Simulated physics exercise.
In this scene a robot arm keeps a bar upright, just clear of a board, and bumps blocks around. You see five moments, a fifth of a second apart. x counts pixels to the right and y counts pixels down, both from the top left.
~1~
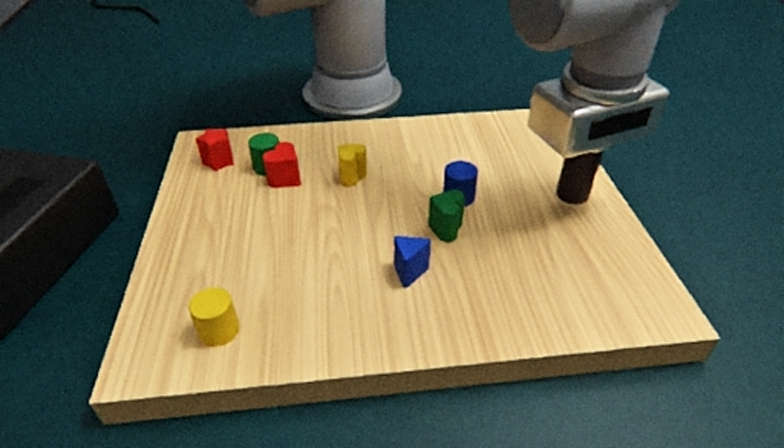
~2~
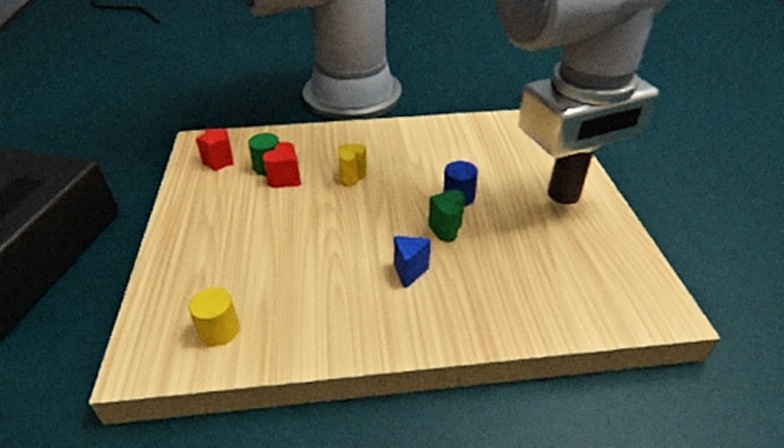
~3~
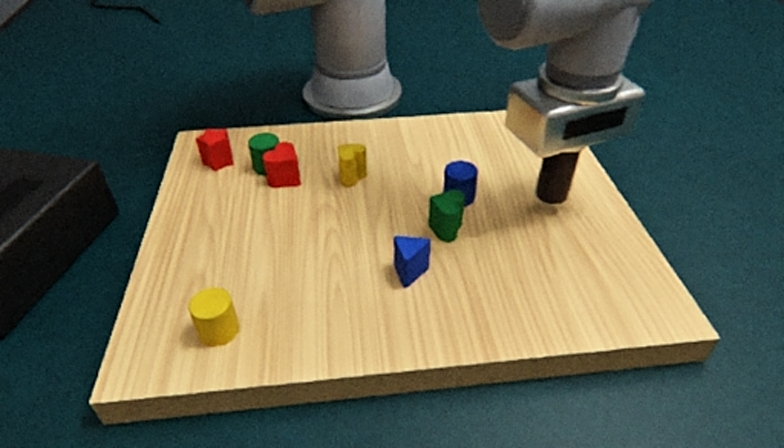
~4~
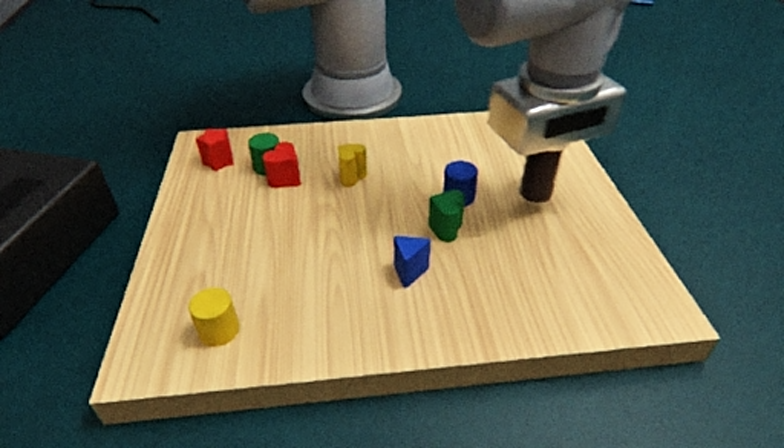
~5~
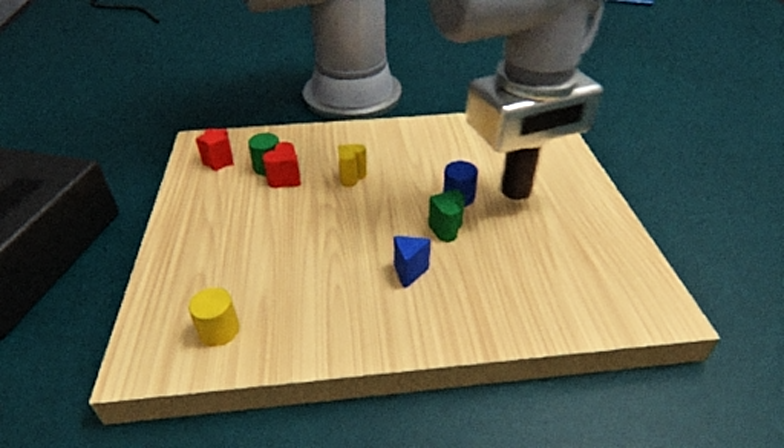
A robot arm holding a dark bar moved a short way left above a wooden board, coming closer to a blue cylinder and a green block, while all the colored blocks stayed still.
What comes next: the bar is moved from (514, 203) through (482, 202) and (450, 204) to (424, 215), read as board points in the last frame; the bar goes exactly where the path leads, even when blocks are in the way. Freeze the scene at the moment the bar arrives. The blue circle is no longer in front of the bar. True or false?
My answer: True.
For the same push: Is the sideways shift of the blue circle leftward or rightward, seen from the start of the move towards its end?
Shifted right.
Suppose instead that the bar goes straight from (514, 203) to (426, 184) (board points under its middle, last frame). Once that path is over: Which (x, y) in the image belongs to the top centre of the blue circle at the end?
Its top middle: (401, 167).
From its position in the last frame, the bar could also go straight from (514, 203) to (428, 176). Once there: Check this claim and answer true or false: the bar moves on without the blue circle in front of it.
The statement is correct.
The first path, step by step. One third of the way, bar at (483, 189); blue circle at (452, 168).
Two thirds of the way, bar at (451, 191); blue circle at (424, 165).
At the end, bar at (425, 202); green heart block still; blue circle at (418, 165).
